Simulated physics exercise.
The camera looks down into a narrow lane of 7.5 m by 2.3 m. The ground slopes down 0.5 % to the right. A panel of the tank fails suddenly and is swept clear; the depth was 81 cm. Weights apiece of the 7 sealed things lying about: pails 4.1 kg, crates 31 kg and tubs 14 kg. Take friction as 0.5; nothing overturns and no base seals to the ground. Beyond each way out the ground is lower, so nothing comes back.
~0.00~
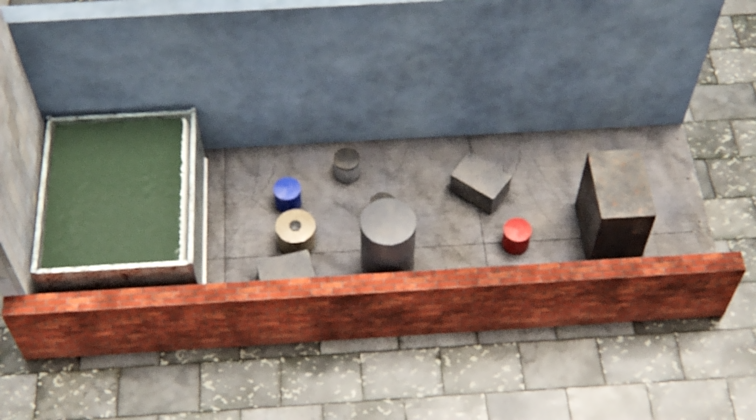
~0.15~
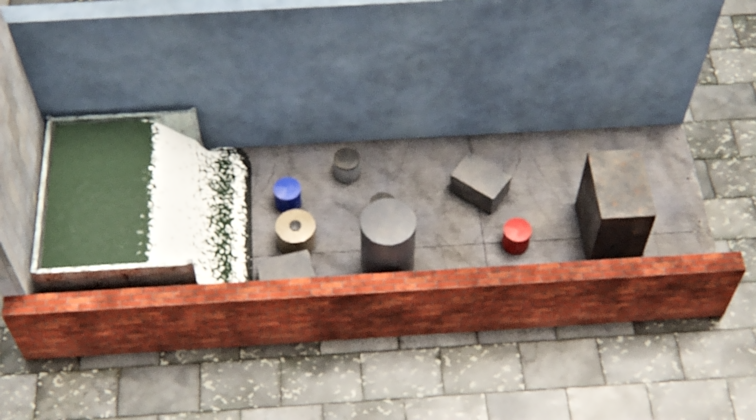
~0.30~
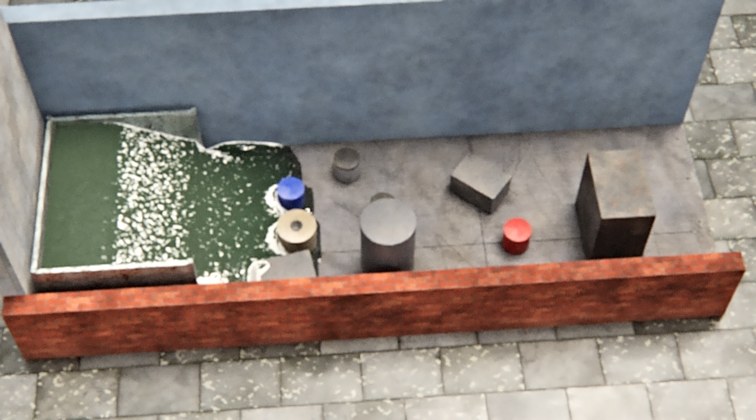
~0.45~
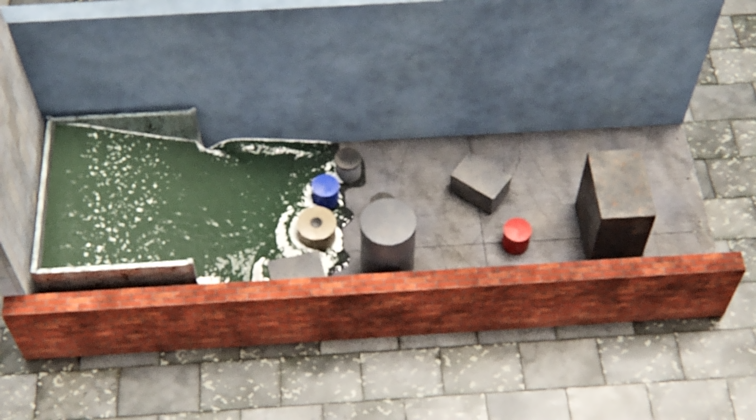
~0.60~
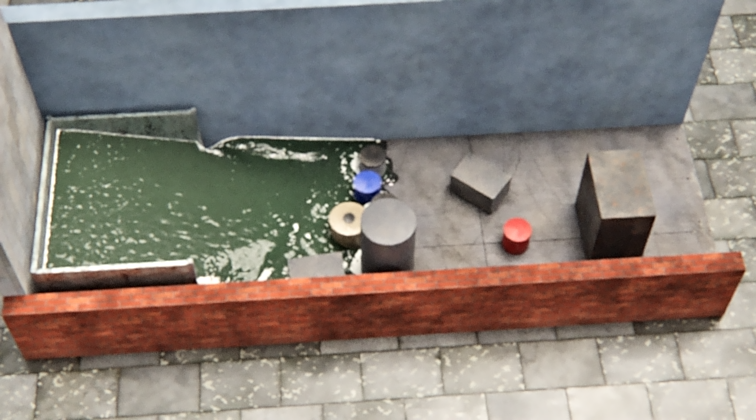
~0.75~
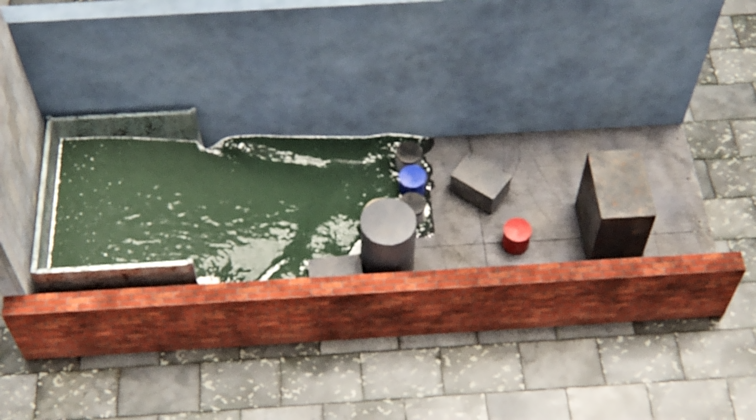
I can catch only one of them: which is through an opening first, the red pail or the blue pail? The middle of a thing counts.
First out is the blue one.
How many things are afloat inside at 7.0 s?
At that moment 1.
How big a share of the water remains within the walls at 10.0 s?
About 40 per cent.
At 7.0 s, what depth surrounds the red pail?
Roughly 4 cm.
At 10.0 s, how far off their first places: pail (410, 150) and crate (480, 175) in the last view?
In that order: Gone out, washed out.
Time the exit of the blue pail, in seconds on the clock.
At about 2.5 s.
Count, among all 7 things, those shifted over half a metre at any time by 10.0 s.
7 of them.
After 2.0 s the red pail is near (588, 261), 0.9 m from its start, afloat; the blue pail is near (594, 136), 3.7 m from its start, afloat; 1 of 7 are out; 5 afloat.
After 4.5 s the red pail is near (588, 262), 0.9 m from its start, afloat; the blue pail has gone out (at 2.5 s); 3 of 7 are out; 3 afloat.
After 7.0 s the red pail is near (587, 265), 0.9 m from its start, aground; the blue pail has gone out (at 2.5 s); 3 of 7 are out; 1 afloat.
After 10.0 s the red pail is near (587, 265), 0.9 m from its start, aground; the blue pail has gone out (at 2.5 s); 3 of 7 are out; 0 afloat.
